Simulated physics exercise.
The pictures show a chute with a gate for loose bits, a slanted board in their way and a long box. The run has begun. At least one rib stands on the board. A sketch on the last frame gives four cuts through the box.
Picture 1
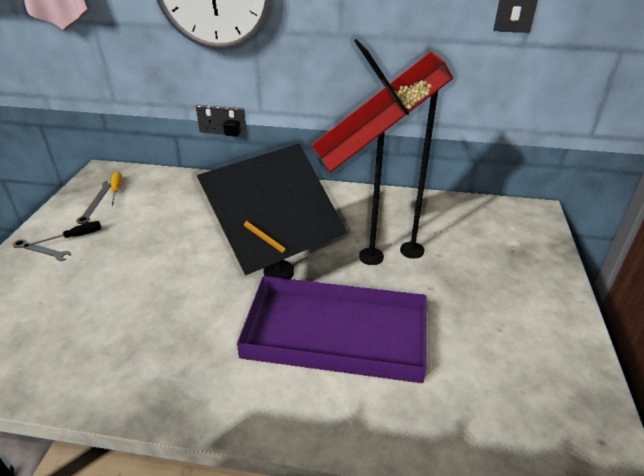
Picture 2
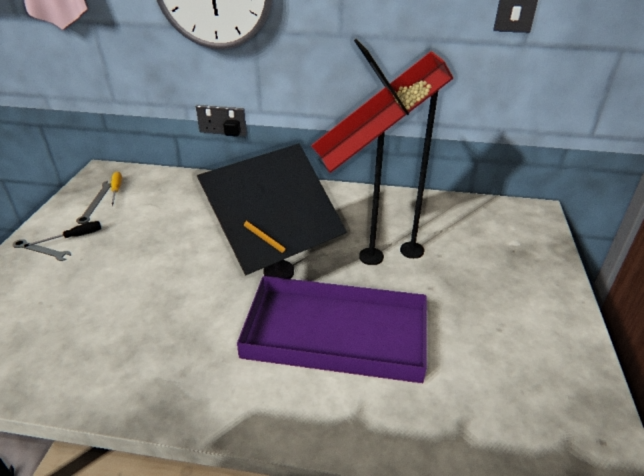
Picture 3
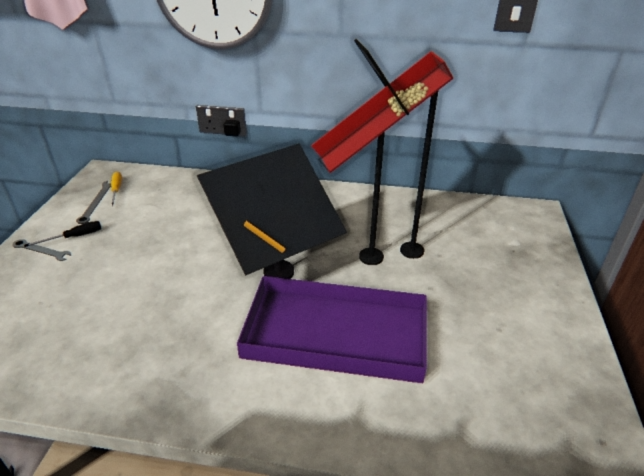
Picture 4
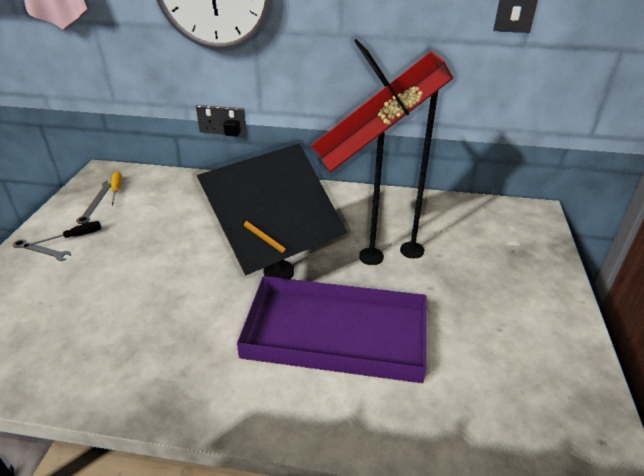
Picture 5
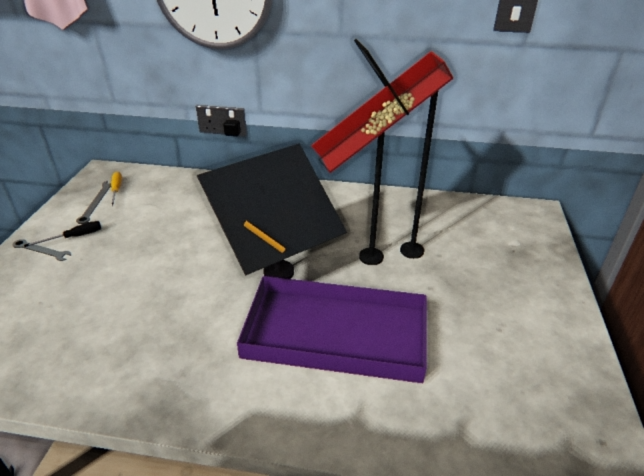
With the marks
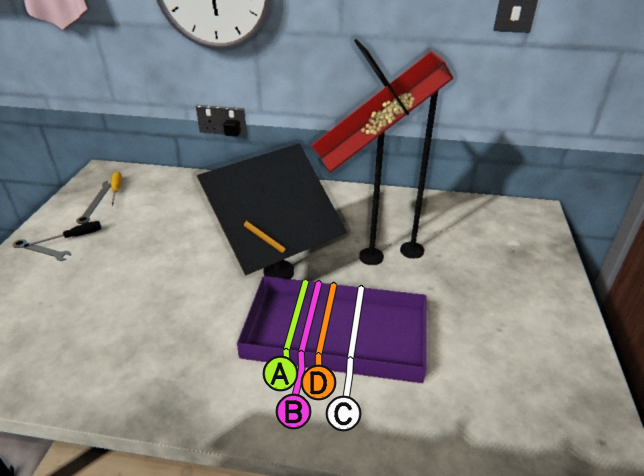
On a workbench, pale bits slide left down a sloping red chute, passing under its black gate.
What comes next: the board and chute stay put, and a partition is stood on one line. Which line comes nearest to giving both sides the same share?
Best: B.
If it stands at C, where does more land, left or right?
The left side.
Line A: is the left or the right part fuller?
More lands on the right.
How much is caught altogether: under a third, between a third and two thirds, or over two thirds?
It is over two thirds.
On the marked copy, line A crosses the front rim at (286, 350); line B crosses the front rim at (301, 352); line C crosses the front rim at (350, 358); line D crosses the front rim at (318, 354).
With A, of what is caught, a small part on the left of the divider, nearly all on the right.
With B, of what is caught, about half on the left of the divider, about half on the right.
With C, of what is caught, all on the left of the divider, none on the right.
With D, of what is caught, nearly all on the left of the divider, a small part on the right.
